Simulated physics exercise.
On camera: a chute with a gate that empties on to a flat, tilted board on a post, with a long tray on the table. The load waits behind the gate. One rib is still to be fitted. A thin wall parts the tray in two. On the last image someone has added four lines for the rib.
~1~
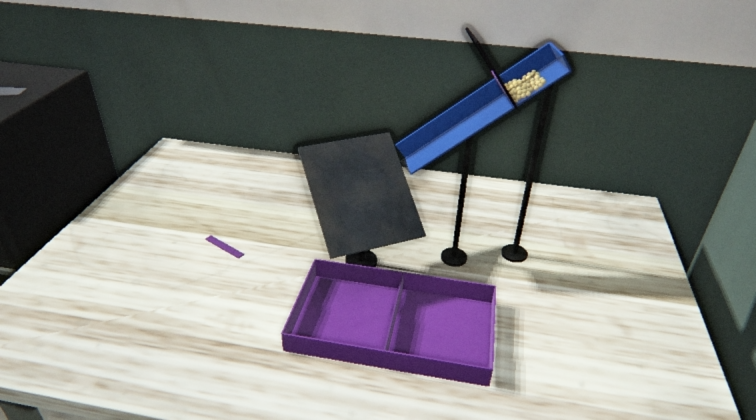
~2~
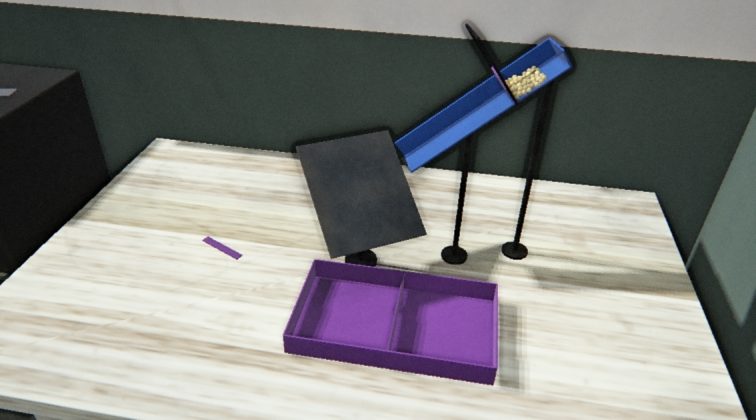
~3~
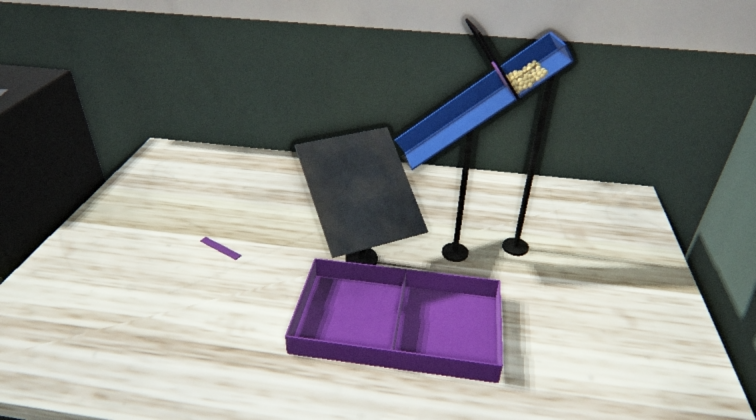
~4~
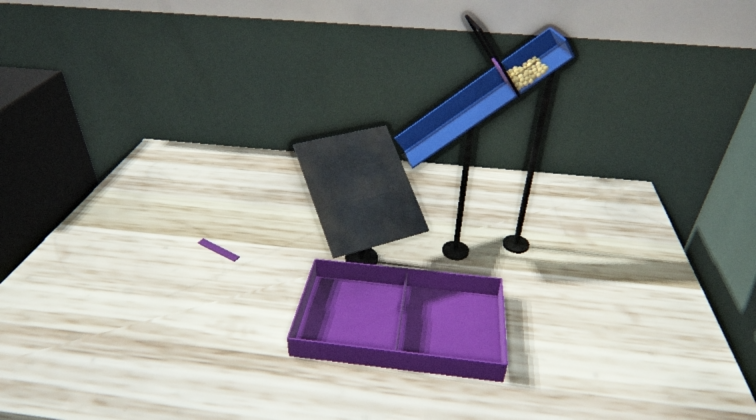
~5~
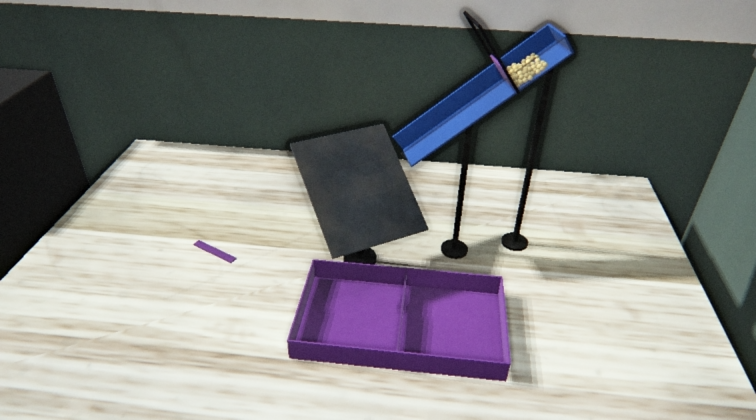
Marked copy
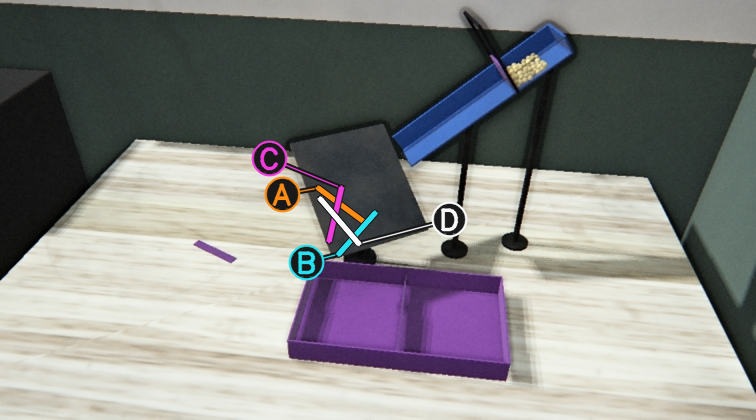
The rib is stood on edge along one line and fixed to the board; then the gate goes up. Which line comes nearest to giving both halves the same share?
Choose A.
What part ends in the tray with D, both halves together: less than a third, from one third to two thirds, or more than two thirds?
Line D gives more than two thirds.
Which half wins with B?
Left.
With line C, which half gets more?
Left.
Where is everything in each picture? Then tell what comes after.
In the first frame, load behind the gate at (519, 91), soya beans; lip of the chute at (408, 166), sloping fairly steeply.
In the second frame, middle of the board at (361, 190), tilted fairly steeply; middle of its low edge at (381, 246); of its high edge at (343, 138).
In the third frame, front corners of the tray at (285, 336) and (502, 365); front end of its middle wall at (391, 350); gate still shut at (500, 71).
In the fourth frame, middle of the load at (521, 79); lip at (409, 160).
In the fifth frame, middle of the load at (520, 75); lip at (407, 158).
On the marked copy, line A from (318, 188) to (365, 223); line B from (375, 213) to (338, 254); line C from (341, 188) to (329, 240); line D from (320, 198) to (358, 243).
With A, of what is caught, about half in the left half, about half in the right.
With B, of what is caught, most in the left half, about a quarter in the right.
With C, of what is caught, most in the left half, a small part in the right.
With D, of what is caught, nearly all in the left half, a small part in the right.
